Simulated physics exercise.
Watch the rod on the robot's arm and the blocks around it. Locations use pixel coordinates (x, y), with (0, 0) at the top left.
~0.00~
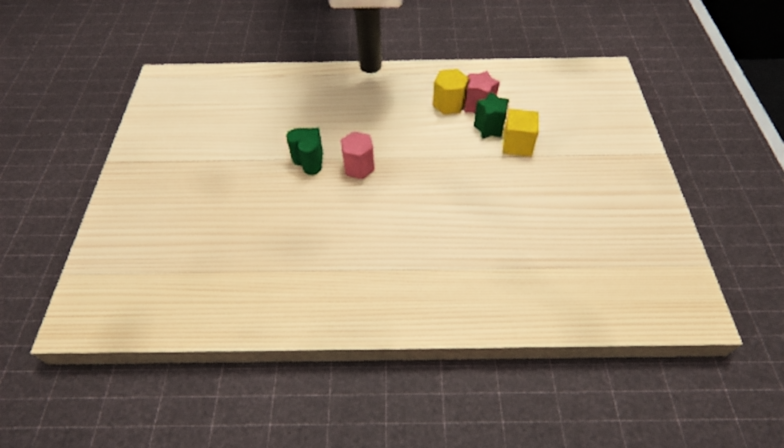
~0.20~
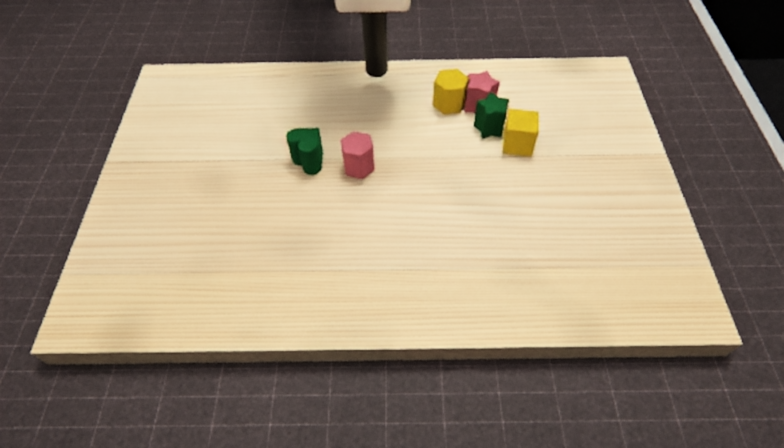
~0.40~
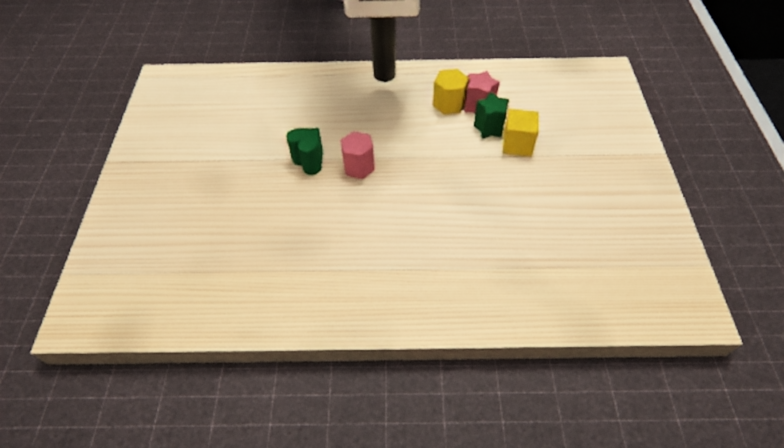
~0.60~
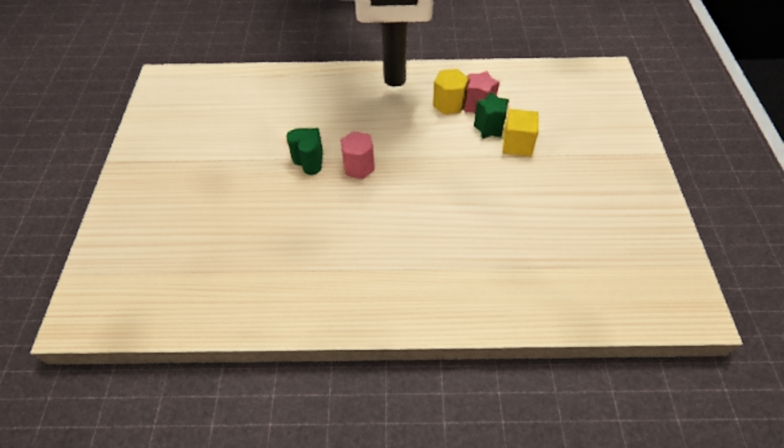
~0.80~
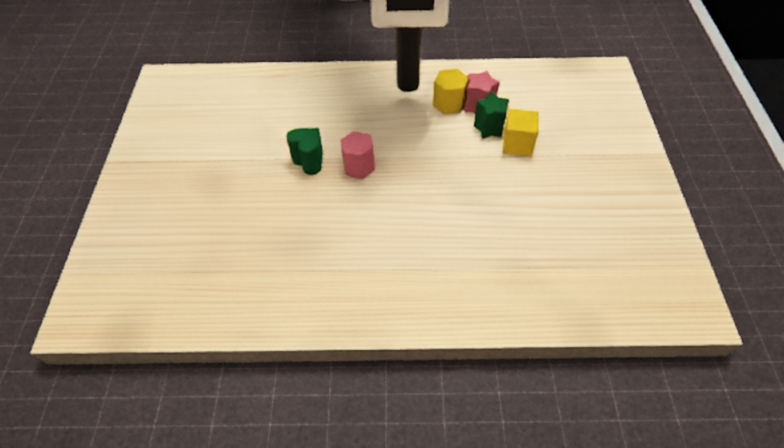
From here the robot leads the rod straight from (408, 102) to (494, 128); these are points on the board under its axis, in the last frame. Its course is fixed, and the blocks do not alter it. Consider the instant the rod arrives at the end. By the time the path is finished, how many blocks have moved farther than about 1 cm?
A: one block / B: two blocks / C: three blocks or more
Correct choice: C.
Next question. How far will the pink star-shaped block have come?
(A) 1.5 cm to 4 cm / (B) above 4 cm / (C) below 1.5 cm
The answer is B.
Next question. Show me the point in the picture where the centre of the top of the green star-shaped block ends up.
Answer: (523, 106).
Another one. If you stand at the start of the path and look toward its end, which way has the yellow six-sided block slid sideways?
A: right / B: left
B (left)
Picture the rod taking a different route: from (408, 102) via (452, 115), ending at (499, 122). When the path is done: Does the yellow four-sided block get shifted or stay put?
It does get moved.
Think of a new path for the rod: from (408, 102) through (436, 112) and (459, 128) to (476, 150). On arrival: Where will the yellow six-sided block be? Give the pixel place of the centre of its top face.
It is at (474, 84).
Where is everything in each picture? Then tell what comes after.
In the first picture, lower end of the rod at (371, 67), tops of blocks, yellow six-sided block at (451, 79), pink star-shaped block at (482, 81), green star-shaped block at (494, 103), yellow four-sided block at (524, 120).
In the second picture, rod at (377, 71), blocks as before.
In the third picture, rod at (385, 75), blocks as before.
In the fourth picture, rod at (395, 80), blocks as before.
In the fifth picture, rod at (408, 85), yellow six-sided block at (451, 79), pink star-shaped block at (482, 81), green star-shaped block at (494, 103), yellow four-sided block at (524, 120).
The first path, step by step. One third of the way, rod at (438, 94); yellow six-sided block at (466, 80), turned 15° anticlockwise; pink star-shaped block at (495, 79).
Two thirds of the way, rod at (467, 102); yellow six-sided block at (489, 83), turned 50° anticlockwise; pink star-shaped block at (515, 74), turned 30° anticlockwise; green star-shaped block at (499, 103), turned 25° clockwise.
At the end, rod at (497, 111); yellow six-sided block at (504, 85), turned 100° anticlockwise; pink star-shaped block at (522, 71), turned 45° anticlockwise; green star-shaped block at (523, 106), turned 35° clockwise; yellow four-sided block at (540, 128), turned 30° clockwise.
